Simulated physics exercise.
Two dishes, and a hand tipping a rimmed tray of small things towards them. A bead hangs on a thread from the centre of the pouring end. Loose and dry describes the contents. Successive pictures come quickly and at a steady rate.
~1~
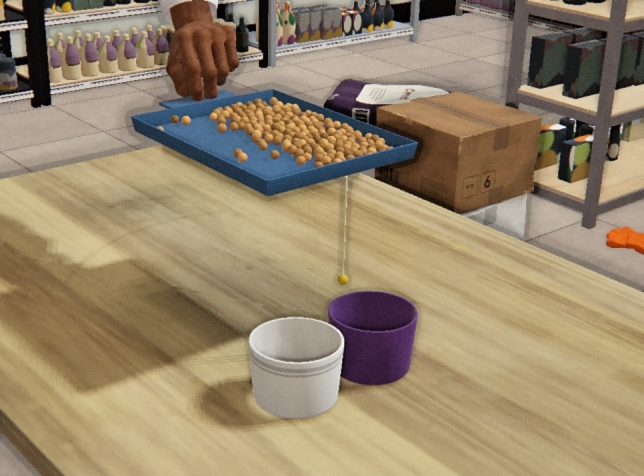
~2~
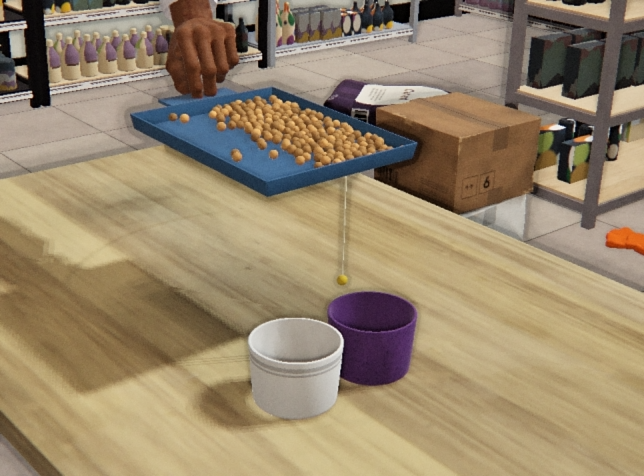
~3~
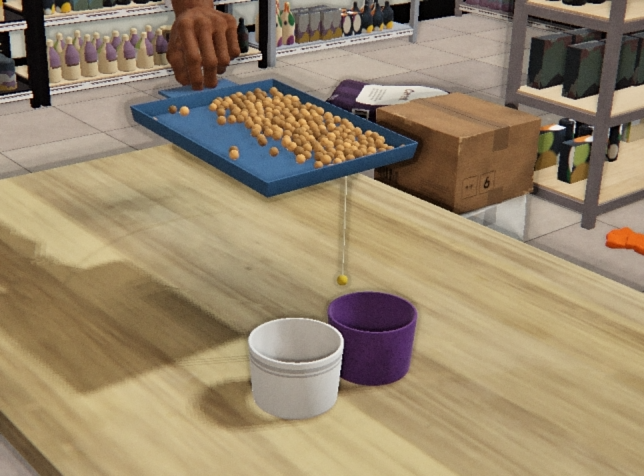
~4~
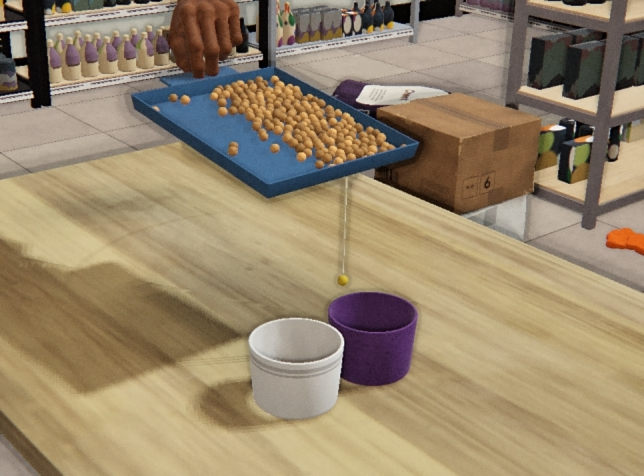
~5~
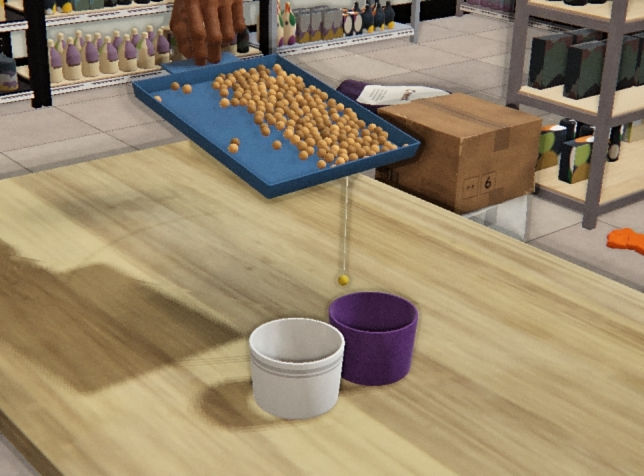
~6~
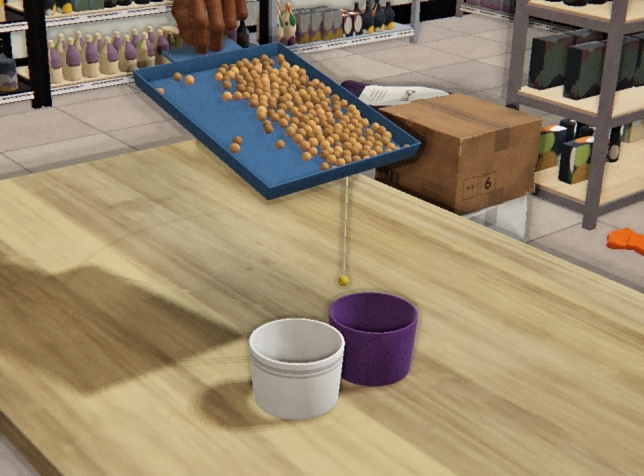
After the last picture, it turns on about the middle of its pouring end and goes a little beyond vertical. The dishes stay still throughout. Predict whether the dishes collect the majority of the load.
They do collect the majority.
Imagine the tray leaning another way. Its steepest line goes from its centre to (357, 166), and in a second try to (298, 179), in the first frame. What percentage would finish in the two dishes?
Near 30 % and, after that, 80 %.
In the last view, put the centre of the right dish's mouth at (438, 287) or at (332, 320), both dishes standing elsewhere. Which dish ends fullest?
Result, try one: The dish at left; try two: The dish at right.
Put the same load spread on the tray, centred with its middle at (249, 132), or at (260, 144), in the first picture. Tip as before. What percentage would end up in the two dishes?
First case: Around 80 %; second case: Around 80 %.
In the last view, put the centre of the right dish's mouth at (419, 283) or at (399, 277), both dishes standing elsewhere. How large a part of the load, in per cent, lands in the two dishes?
Trial 1: 40 percent; trial 2: 10 percent.
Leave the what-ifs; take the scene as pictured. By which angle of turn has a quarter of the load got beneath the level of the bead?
Around 80 degrees of turn.
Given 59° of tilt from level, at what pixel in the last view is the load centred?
The middle of the pieces sits at roughly (328, 148).
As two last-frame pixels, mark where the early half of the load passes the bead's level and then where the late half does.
The leading part at (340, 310), the rest of it at (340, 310).
Soon, tray tipped steeply; nearly all on the tray; a stray few in the left dish; a stray few in the right dish; a stray few in the air.
A while on, tray tipped right over; a small part on the tray; about a third in the left dish; about a third in the right dish; a small part outside both; a small part in the air.
Towards the end, tray tipped past a quarter turn; about a third in the left dish; about a third in the right dish; about a quarter outside both.
Finally, tray tipped past a quarter turn; about a third in the left dish; about a third in the right dish; about a quarter outside both.
